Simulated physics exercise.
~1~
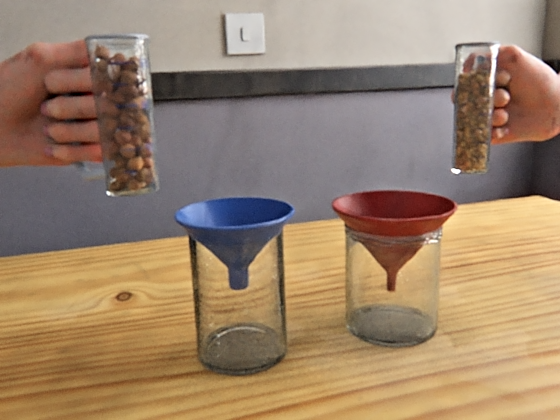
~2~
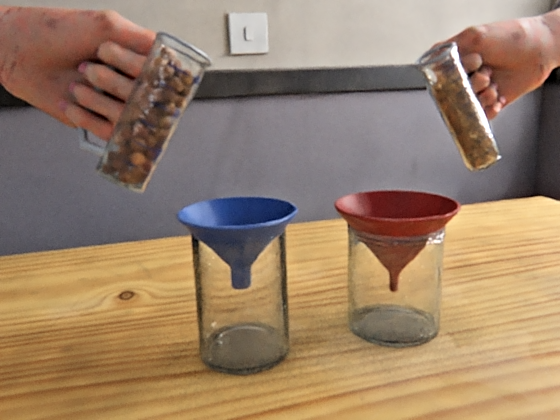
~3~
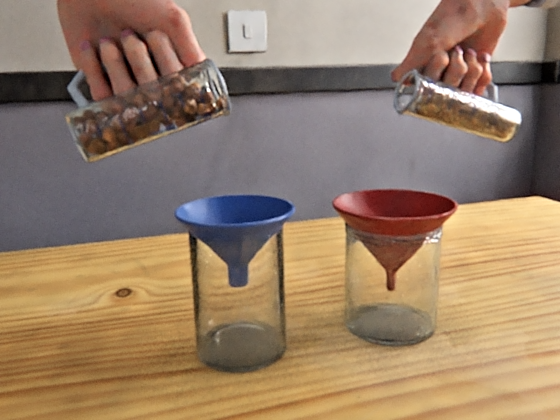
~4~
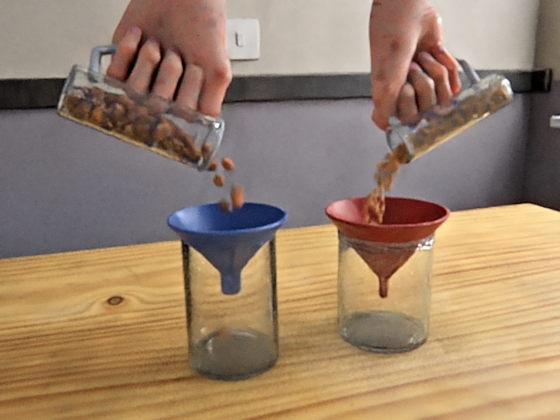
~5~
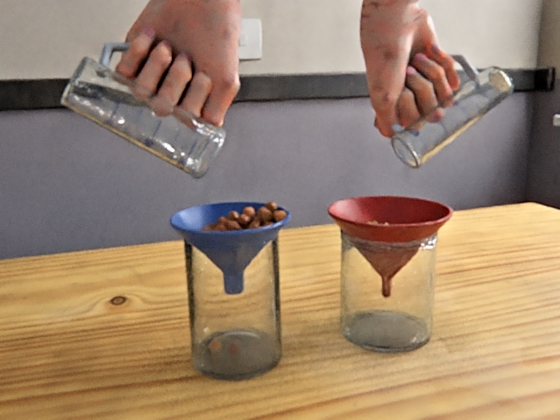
Two hands tipped clear cups over the funnels in a pair of glass jars, pouring brown pieces into the blue one on the left and finer bits into the red one on the right, and both loads jammed, leaving the jars nearly empty.
